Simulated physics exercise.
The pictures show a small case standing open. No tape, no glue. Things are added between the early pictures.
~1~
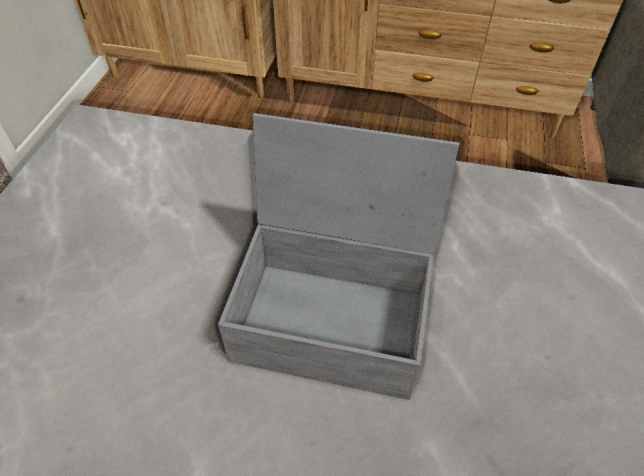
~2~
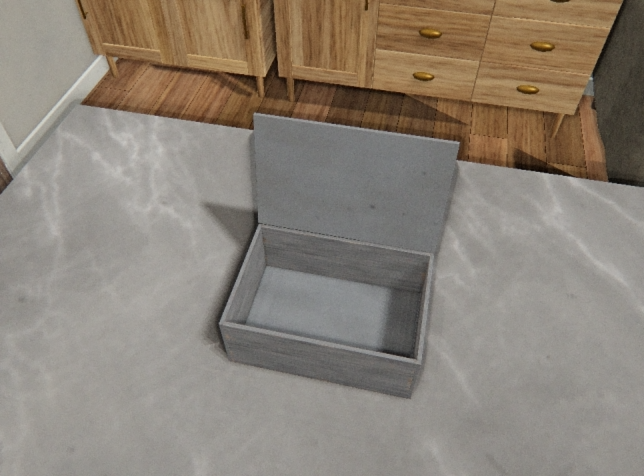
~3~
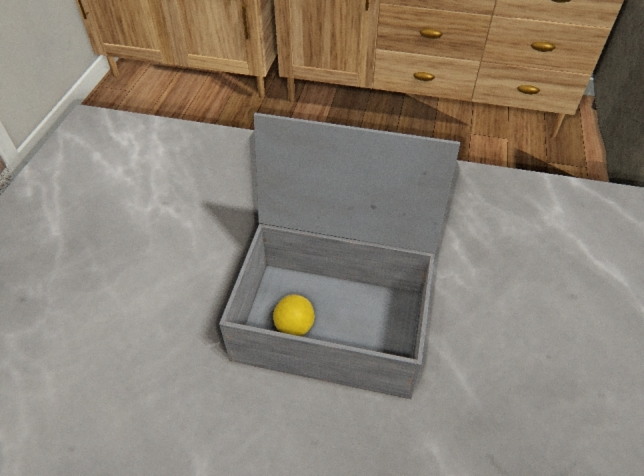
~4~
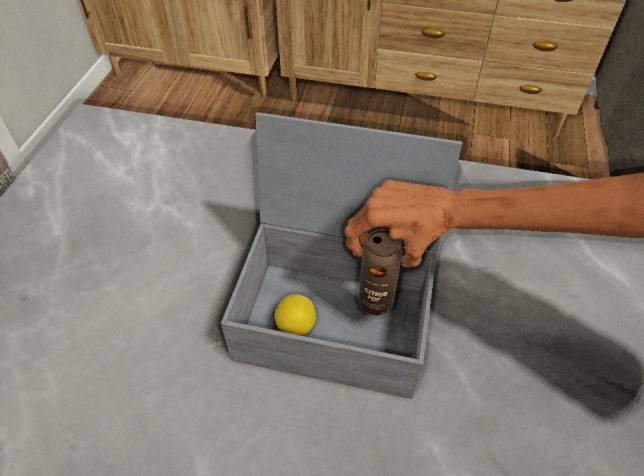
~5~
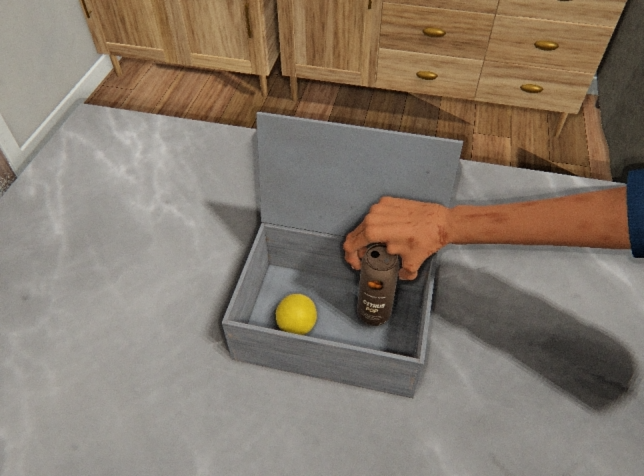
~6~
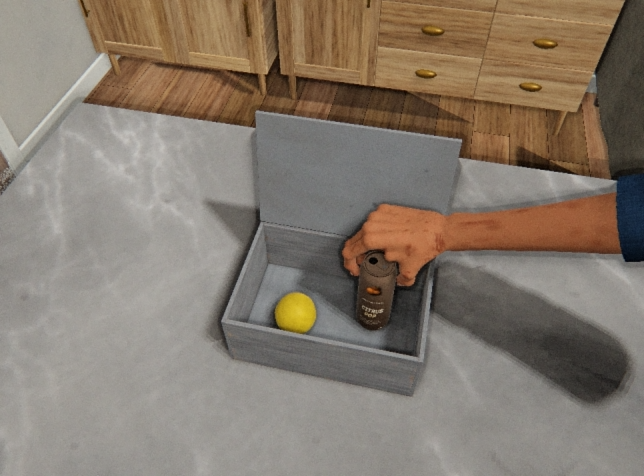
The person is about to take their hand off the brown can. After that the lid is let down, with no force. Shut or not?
Here the lid is held up.
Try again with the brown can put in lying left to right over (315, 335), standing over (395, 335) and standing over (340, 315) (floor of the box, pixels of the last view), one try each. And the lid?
In the first case it closes; in the second case it will not close; in the third case it will not close.
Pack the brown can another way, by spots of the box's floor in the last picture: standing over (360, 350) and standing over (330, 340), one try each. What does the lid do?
First, it stays ajar; second, it will not close.
Then, 1.20 s after the last picture, lid starting down.
Then, 1.70 s after the last picture, lid 53° above the rim.
Then, 2.40 s after the last picture, lid 29° above the rim; brown can tipped 19° from how it was near (373, 306).
Then, 3.60 s after the last picture, lid 17° above the rim; brown can tipped 40° from how it was near (371, 321).
At rest, lid 16° above the rim; tipped over in the box, brown can; yellow lemon in place. Seen from the same camera at the end, brown can near (371, 319).
